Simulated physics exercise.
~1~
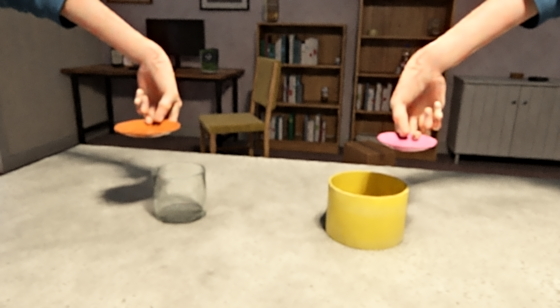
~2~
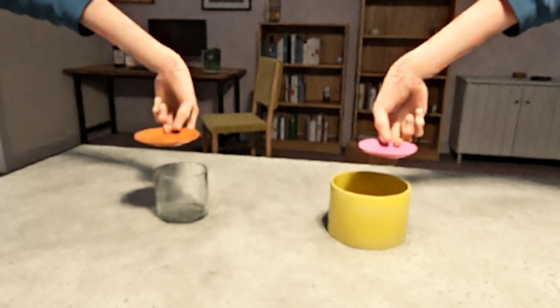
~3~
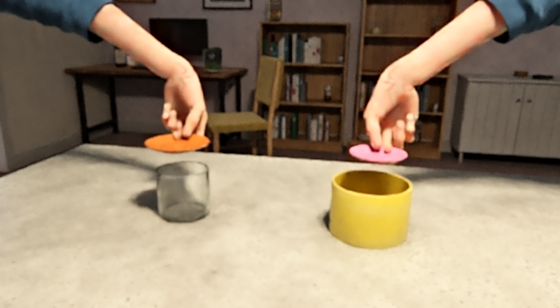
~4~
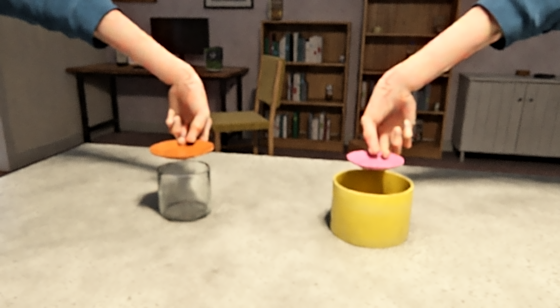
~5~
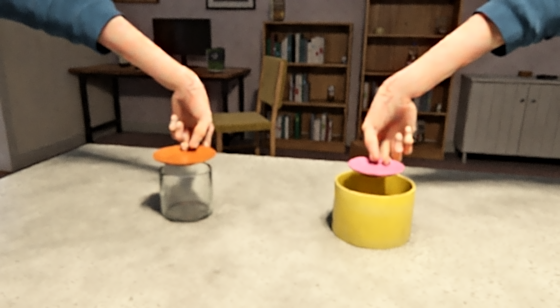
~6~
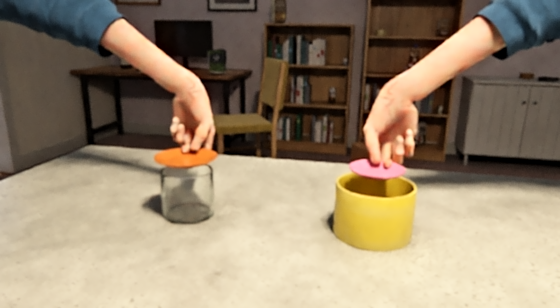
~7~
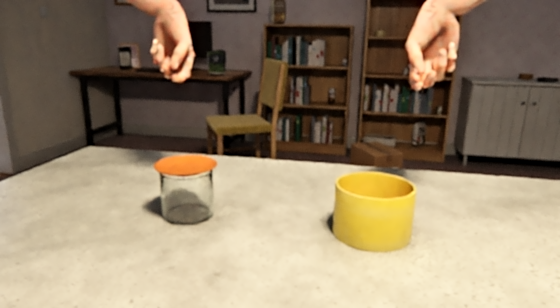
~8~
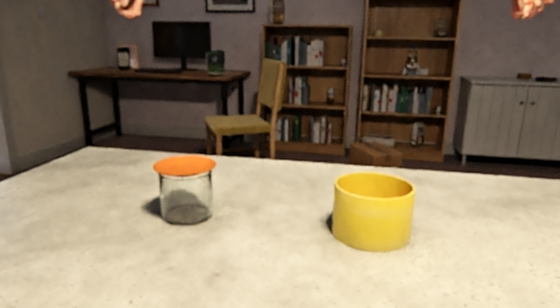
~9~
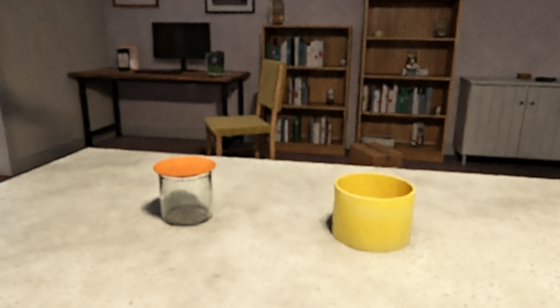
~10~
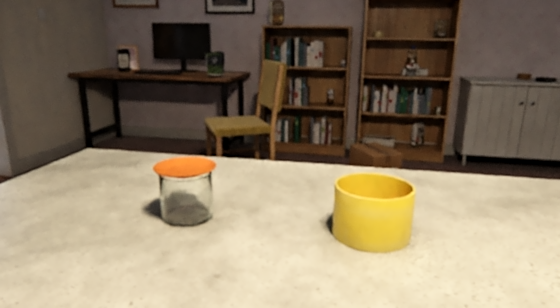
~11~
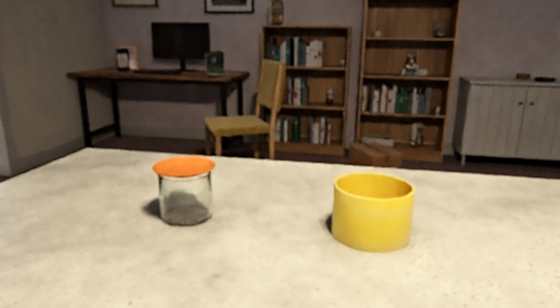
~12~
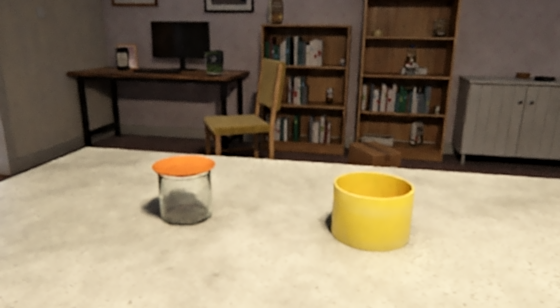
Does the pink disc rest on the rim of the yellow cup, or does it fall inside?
The pink disc slips past the rim and falls inside the yellow cup, while the orange disc stays on top of the glass as a lid.
